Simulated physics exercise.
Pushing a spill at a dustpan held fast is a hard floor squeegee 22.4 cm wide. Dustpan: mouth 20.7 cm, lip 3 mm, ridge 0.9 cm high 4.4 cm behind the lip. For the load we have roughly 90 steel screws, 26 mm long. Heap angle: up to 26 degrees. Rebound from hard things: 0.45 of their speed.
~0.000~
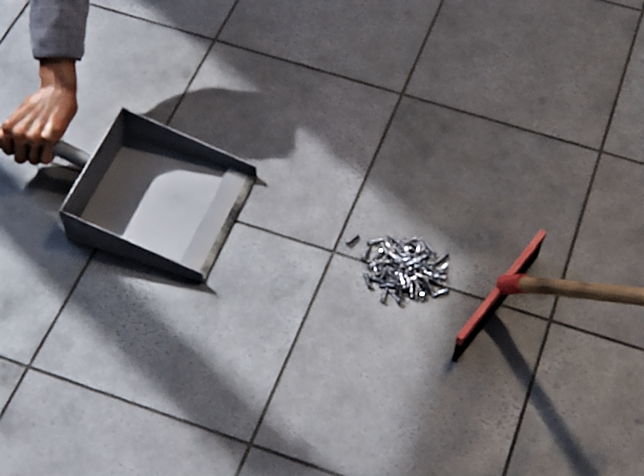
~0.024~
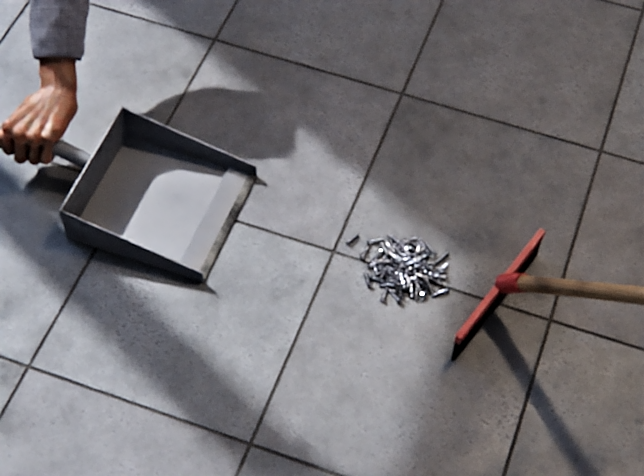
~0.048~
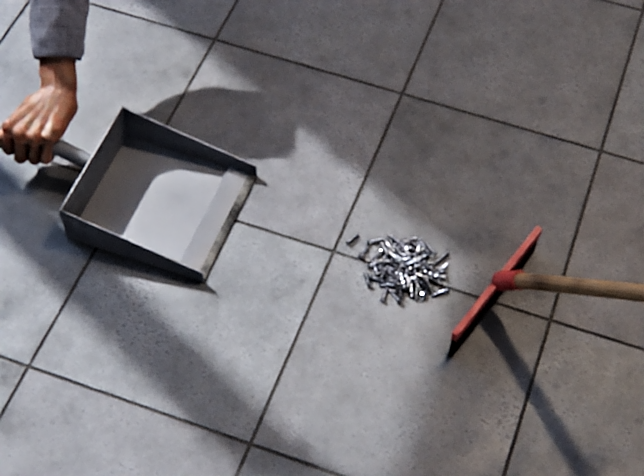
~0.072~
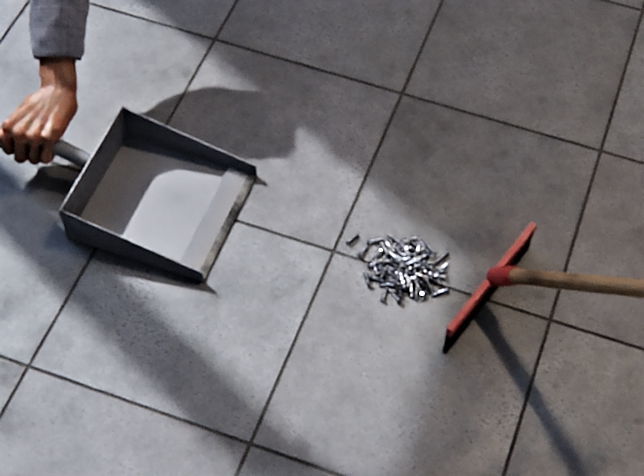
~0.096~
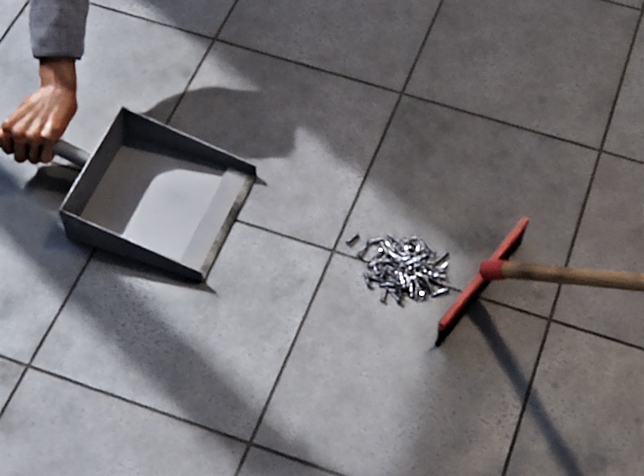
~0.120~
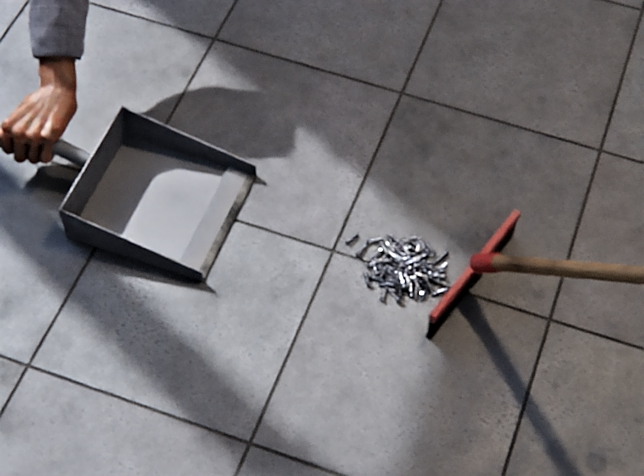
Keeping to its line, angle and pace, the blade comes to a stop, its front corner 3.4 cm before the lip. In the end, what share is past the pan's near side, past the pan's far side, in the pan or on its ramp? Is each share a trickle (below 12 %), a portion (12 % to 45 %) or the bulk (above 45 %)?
Past the pan's near side: A tiny portion; past the pan's far side: The main portion; in the pan or on its ramp: A tiny portion.
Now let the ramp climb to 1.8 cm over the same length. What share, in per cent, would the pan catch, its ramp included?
Roughly 0 per cent.
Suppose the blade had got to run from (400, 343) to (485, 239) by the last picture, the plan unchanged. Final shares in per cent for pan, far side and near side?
That ends as pan 5, far 10, and near 0.
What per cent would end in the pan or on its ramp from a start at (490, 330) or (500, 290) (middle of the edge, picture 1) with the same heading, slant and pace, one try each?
The two tries give some 0 % and some 0 %.
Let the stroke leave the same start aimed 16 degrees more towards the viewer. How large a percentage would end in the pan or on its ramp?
Then about 5 per cent.
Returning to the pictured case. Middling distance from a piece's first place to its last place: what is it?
Median: Approx. 28 cm.
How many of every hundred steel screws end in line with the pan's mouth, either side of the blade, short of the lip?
I'd say close to 35 per cent of them.
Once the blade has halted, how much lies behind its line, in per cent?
Some 10 percent of it.
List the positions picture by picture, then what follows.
In the first frame, blade from (460, 340) to (541, 237), moved 0.0 cm, 0 of the pieces shifted so far; middle of the pieces at (401, 264); pan at (152, 203).
In the second frame, blade from (459, 339) to (540, 236), moved 0.2 cm, 0 of the pieces shifted so far; middle of the pieces at (401, 264).
In the third frame, blade from (455, 337) to (537, 233), moved 0.8 cm, 0 of the pieces shifted so far; middle of the pieces at (401, 264).
In the fourth frame, blade from (450, 332) to (532, 229), moved 1.8 cm, 1 of the pieces shifted so far; middle of the pieces at (400, 264).
In the fifth frame, blade from (442, 326) to (524, 224), moved 3.1 cm, 1 of the pieces shifted so far; middle of the pieces at (400, 264).
In the sixth frame, blade from (433, 318) to (515, 217), moved 4.7 cm, 1 of the pieces shifted so far; middle of the pieces at (400, 263); pan at (151, 202). Its pace works out near 0.68 m/s, heading 24 degrees away from the viewer's side.
After 0.36 s, middle of the blade 22 cm from the lip; 0 % over the lip, far side 15 %, near side 0 %.
Then, at 0.52 s, middle of the blade 12 cm from the lip; 0 % over the lip, far side 40 %, near side 0 %.
After 0.81 s, middle of the blade 7 cm from the lip; 0 % over the lip, far side 65 %, near side 0 %.
By 1.6 s all is still; near side 0 %, far side 65 %, pan 0 %, in front of the lip or behind the blade 35 %.
